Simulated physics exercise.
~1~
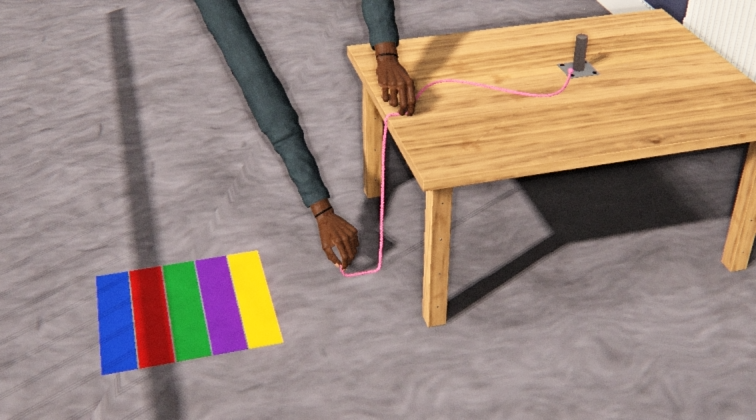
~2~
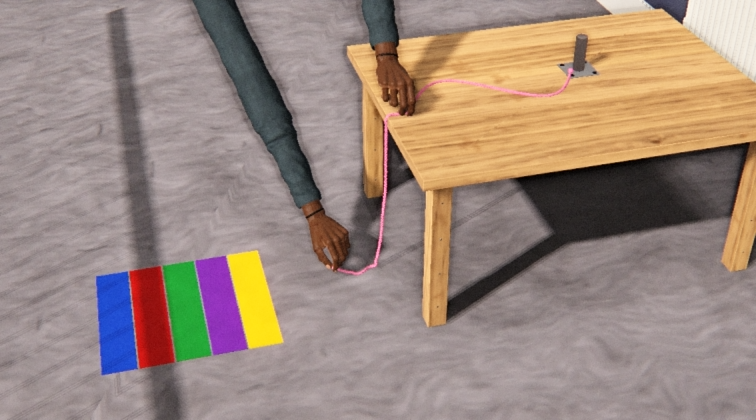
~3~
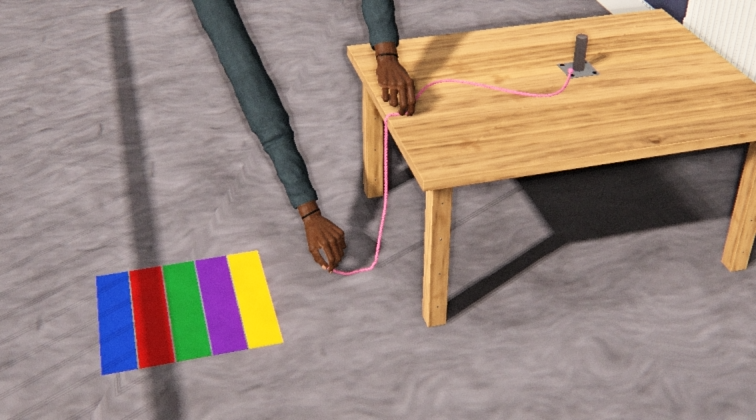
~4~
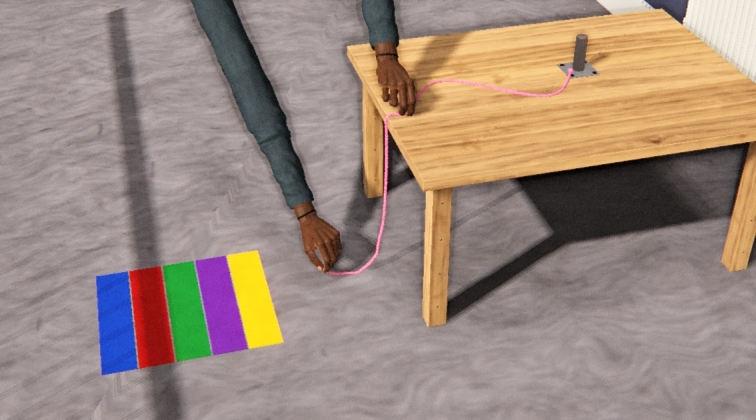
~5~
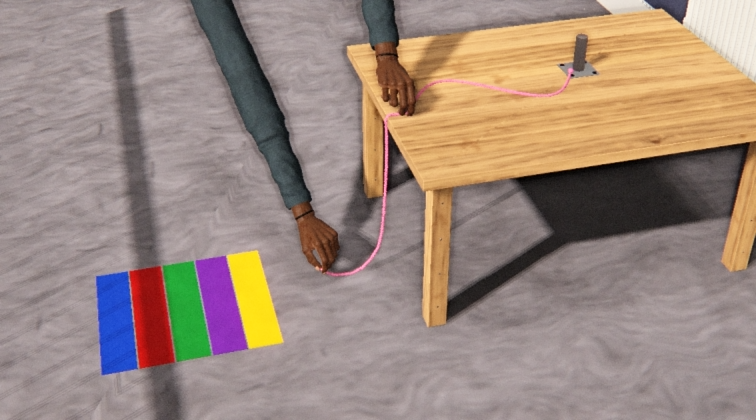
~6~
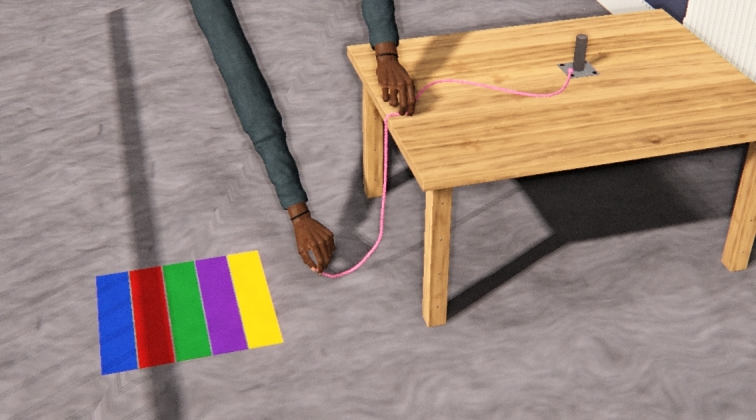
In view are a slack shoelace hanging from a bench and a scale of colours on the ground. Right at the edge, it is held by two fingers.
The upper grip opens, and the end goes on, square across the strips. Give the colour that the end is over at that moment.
The end is over red.
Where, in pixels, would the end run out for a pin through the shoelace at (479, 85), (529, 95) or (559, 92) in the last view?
It would sit near (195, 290) the first time, (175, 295) the second and (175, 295) the third.
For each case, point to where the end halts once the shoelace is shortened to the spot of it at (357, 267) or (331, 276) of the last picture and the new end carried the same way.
First (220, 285), then (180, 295).
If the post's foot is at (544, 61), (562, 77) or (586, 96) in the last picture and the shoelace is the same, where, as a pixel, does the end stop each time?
You'd get roughly (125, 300), (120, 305) and (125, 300), one for each try.
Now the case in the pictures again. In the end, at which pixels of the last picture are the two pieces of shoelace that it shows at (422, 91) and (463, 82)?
End points: Roughly (387, 109); roughly (435, 98).
Soon after, end near (214, 287); over purple.
Then, end near (173, 294); over green.
At full stretch, end near (149, 298); over red. It gets as far as the red strip.
